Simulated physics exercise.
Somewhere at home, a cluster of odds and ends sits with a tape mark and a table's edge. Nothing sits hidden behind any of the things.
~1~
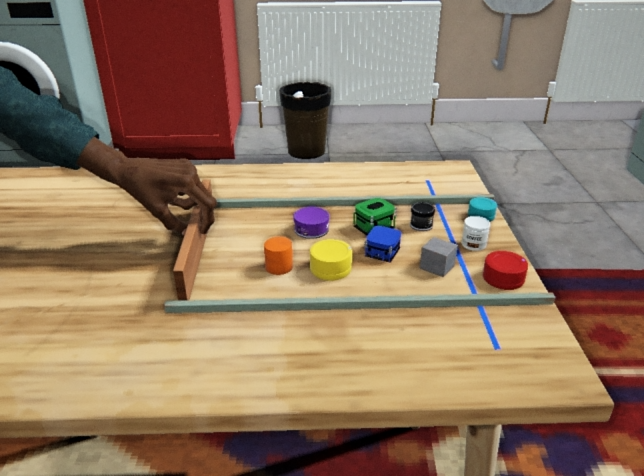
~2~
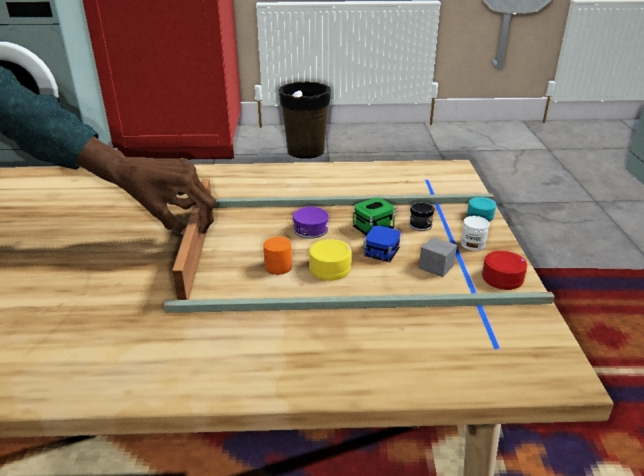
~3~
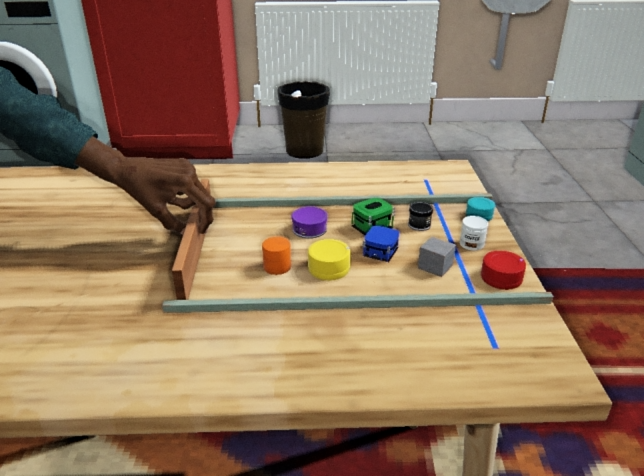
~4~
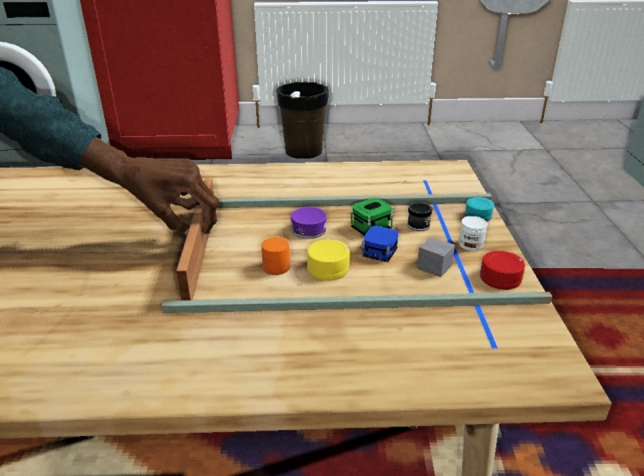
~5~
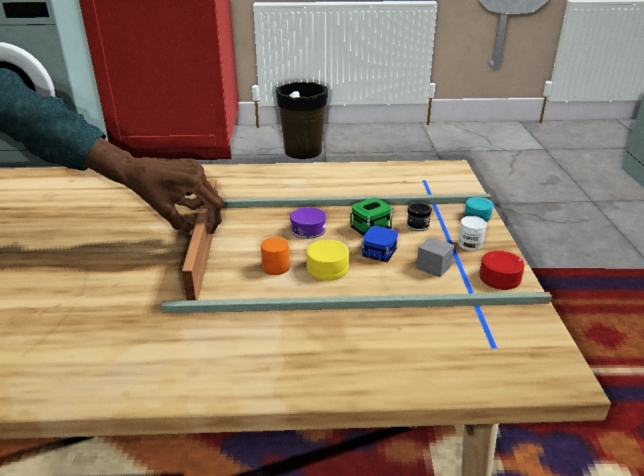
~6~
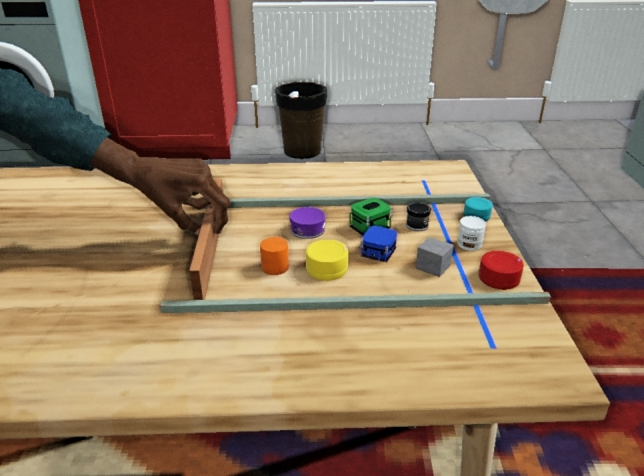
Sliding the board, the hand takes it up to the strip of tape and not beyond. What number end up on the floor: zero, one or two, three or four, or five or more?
Count off: One, maybe two.
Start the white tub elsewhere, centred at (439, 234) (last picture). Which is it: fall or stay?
Here the white tub stays aboard.
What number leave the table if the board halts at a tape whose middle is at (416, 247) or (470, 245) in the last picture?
Ending up on the floor: First try 0, second try 3.
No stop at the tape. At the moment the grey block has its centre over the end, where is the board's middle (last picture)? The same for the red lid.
Roughly (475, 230); roughly (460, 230).
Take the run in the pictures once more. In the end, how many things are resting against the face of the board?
So the total is 4.
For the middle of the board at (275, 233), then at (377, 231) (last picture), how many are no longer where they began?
The first count is 1, and then it's 7.
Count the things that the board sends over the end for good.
That would be exactly 1.
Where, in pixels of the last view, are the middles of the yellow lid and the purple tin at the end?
Near (488, 272) and (460, 219).
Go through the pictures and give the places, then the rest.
The first picture shows turquoise lid (482, 210); red lid (505, 270); white tub (476, 234); board (196, 235); tape (455, 246).
The second picture shows red lid (504, 270); purple tin (311, 223).
The third picture shows white tub (474, 234); grey block (437, 256).
The fourth picture shows turquoise lid (479, 210); yellow lid (328, 260).
The fifth picture shows red lid (502, 270); black tin (419, 217).
The sixth picture shows turquoise lid (478, 210); red lid (501, 270); white tub (471, 234); board (210, 235); tape (451, 246).
Early on, none off yet; turquoise lid at rest near (478, 210); red lid at rest near (501, 270); white tub at rest near (471, 234).
A while later, none off yet; turquoise lid at rest near (483, 208); red lid at rest near (501, 270); white tub at rest near (471, 234).
Finally, the number that fall off is one or two; lost, black tin.
